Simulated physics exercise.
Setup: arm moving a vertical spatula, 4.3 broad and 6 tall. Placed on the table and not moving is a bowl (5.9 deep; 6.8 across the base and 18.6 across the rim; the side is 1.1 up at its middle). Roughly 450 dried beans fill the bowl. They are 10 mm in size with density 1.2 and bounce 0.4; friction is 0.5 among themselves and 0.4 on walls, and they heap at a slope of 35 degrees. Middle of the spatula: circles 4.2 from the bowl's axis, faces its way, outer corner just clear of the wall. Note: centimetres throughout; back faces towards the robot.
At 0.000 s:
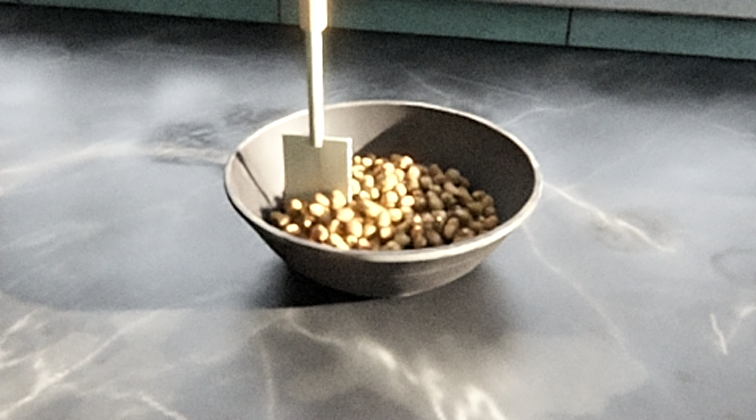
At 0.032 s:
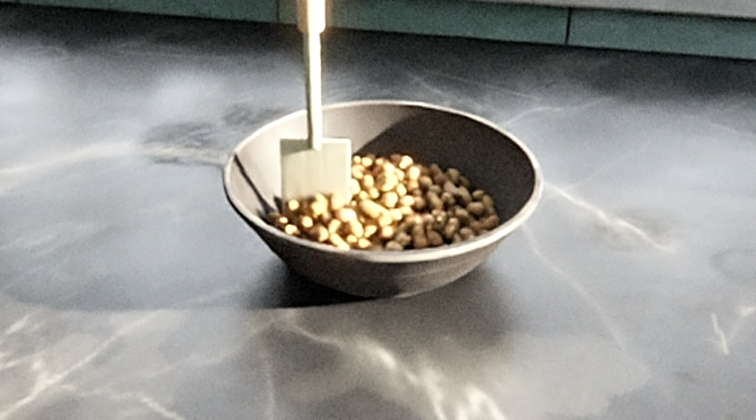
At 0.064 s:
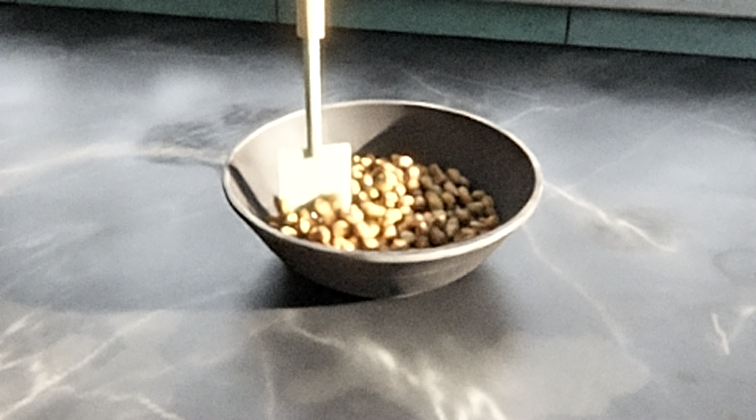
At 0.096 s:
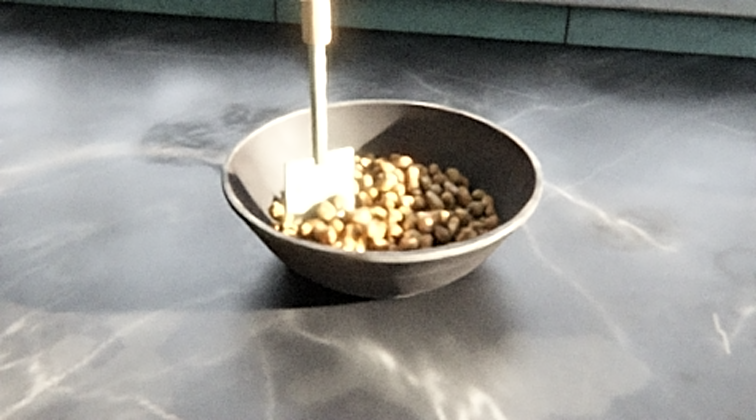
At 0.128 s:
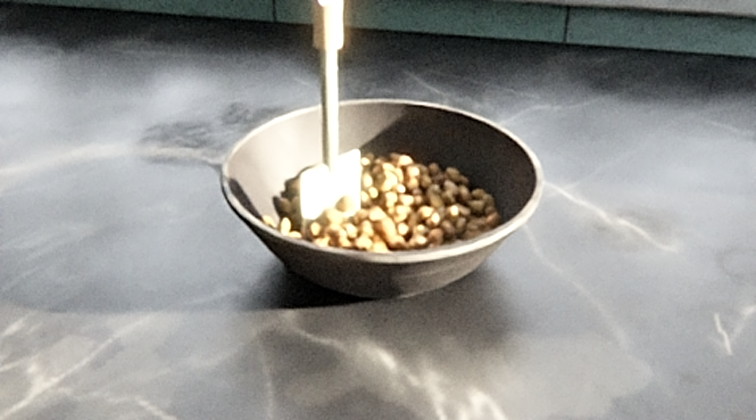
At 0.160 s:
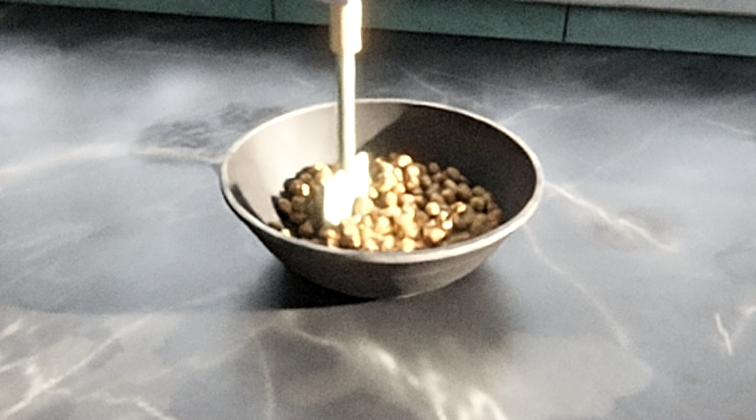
A pale, flat-bladed spatula held upright in a dark bowl of brown beans starts at the left side of the heap and dips slightly lower. It then sweeps a short way toward the right and the near side, its blade turning edge-on, while the bowl stays still on the marbled table.
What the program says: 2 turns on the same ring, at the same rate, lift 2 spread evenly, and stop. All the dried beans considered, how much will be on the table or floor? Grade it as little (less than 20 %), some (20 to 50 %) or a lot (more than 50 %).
Grade: Little, less than 20 %.
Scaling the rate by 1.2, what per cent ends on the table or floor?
I'd say about 10 %.
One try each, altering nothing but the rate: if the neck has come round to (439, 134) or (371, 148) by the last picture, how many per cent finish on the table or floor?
Close to 30 and 10 in a hundred.
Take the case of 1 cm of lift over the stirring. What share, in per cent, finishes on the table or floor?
About 10 percent.
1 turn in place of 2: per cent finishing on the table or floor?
Then about 5 per cent.
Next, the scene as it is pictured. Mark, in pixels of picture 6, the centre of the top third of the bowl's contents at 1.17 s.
I'd point to about (429, 186).
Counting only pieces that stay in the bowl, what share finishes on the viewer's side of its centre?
Close to 45 in a hundred.
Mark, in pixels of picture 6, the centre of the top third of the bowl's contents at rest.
Close to (403, 199).
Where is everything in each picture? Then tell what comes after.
The spatula neck at (315, 115), 0° round; upper third of the load around (392, 211), from x 275 to 490, top at y 160; 450 in the bowl, in the first picture.
The spatula neck at (313, 117), 7° round; upper third of the load around (389, 212), from x 275 to 490, top at y 160, in the second picture.
The spatula neck at (313, 125), 22° round; upper third of the load around (385, 218), from x 270 to 490, top at y 160, in the third picture.
The spatula neck at (318, 132), 38° round; upper third of the load around (384, 222), from x 275 to 490, top at y 160, in the fourth picture.
The spatula neck at (329, 139), 54° round; upper third of the load around (386, 229), from x 265 to 495, top at y 160, in the fifth picture.
The spatula neck at (345, 144), 71° round; upper third of the load around (397, 230), from x 275 to 495, top at y 160; 450 in the bowl, in the sixth picture.
After 0.67 s, 326° round, highest piece 7 above the table; 430 in the bowl, 18 on the table or floor, 2 in flight or on the tool.
After 1.17 s, 222° round, highest piece 6 above the table; 428 in the bowl, 22 on the table or floor.
After 1.63 s, 0° round, highest piece 6 above the table; 428 in the bowl, 22 on the table or floor.
After 2.33 s, 0° round, highest piece 6 above the table; 428 in the bowl, 22 on the table or floor.
In the end, 428 in the bowl, 22 on the table or floor. That is 5 % on the table or floor.
